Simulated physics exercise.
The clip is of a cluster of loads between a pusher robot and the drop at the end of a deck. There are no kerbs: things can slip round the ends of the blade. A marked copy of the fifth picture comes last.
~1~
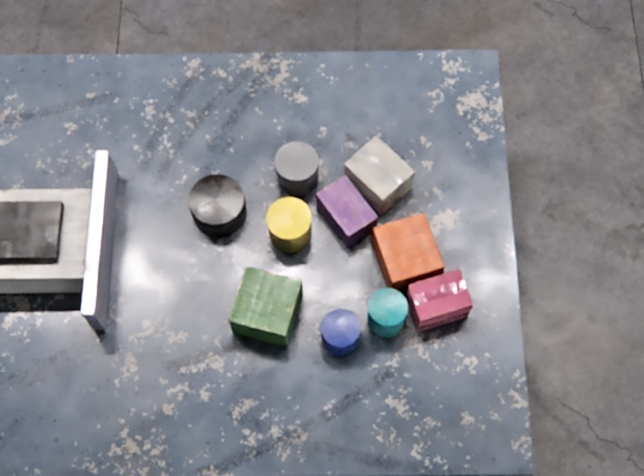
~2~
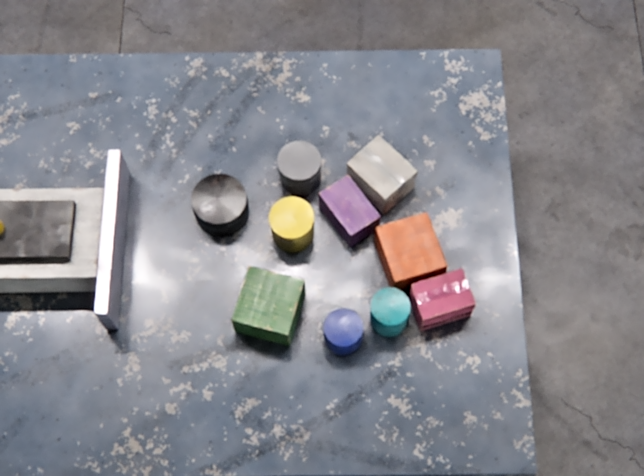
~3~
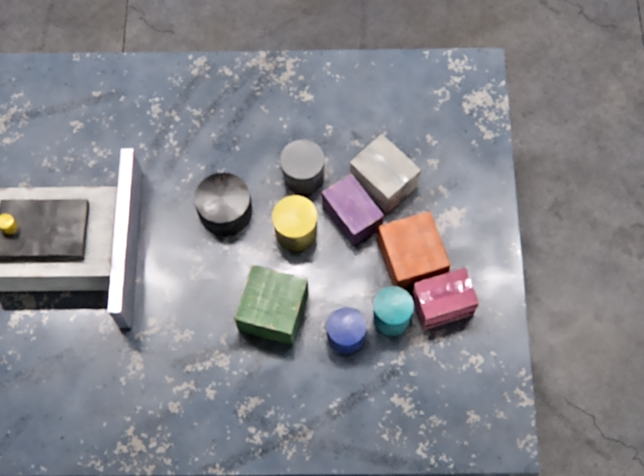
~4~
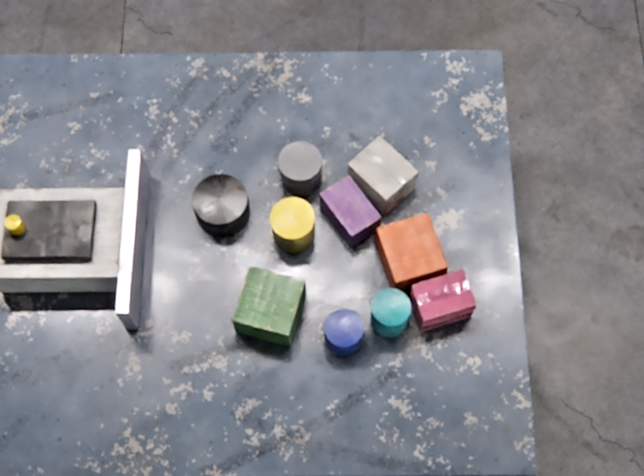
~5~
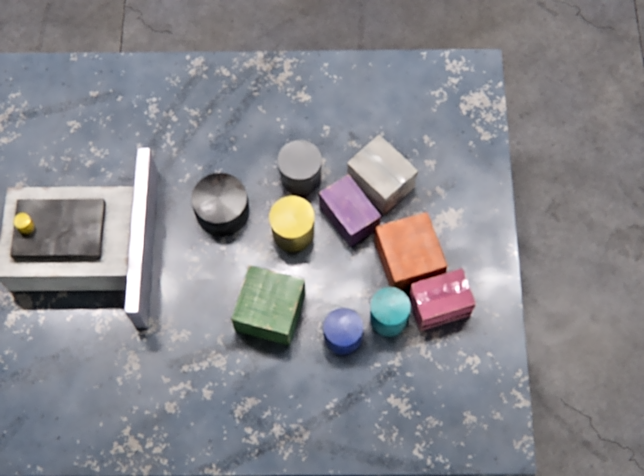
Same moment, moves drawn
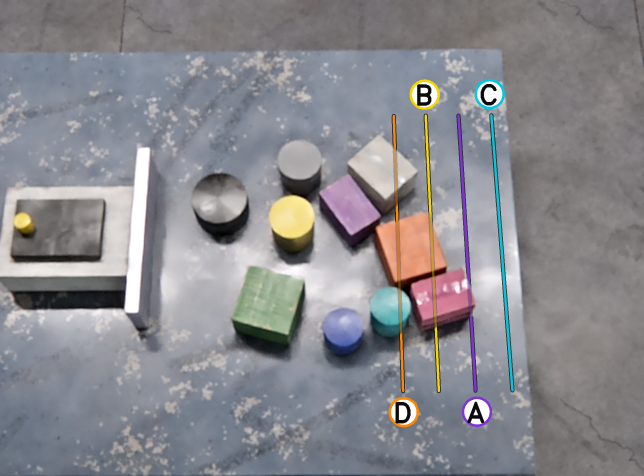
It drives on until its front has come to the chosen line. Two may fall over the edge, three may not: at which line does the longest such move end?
As far as mark B.
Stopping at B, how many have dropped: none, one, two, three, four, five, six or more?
In all, one.
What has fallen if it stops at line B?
The pink box goes over.
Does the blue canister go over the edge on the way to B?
No.
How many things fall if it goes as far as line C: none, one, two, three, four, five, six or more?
In all, six or more.
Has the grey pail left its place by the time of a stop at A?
Yes.
On the copy, A at (467, 245); B at (432, 245); C at (501, 245); D at (398, 246).
On B. First, robot (171, 227); grey pail (308, 165); green crate (280, 304).
Then, robot (278, 227); pink box (484, 305); orange crate (441, 267).
Finally, robot (358, 226); pink box over the edge; turquoise canister (514, 358); one fallen.
By contrast, A drops three; C drops six; D is within the limit but short.
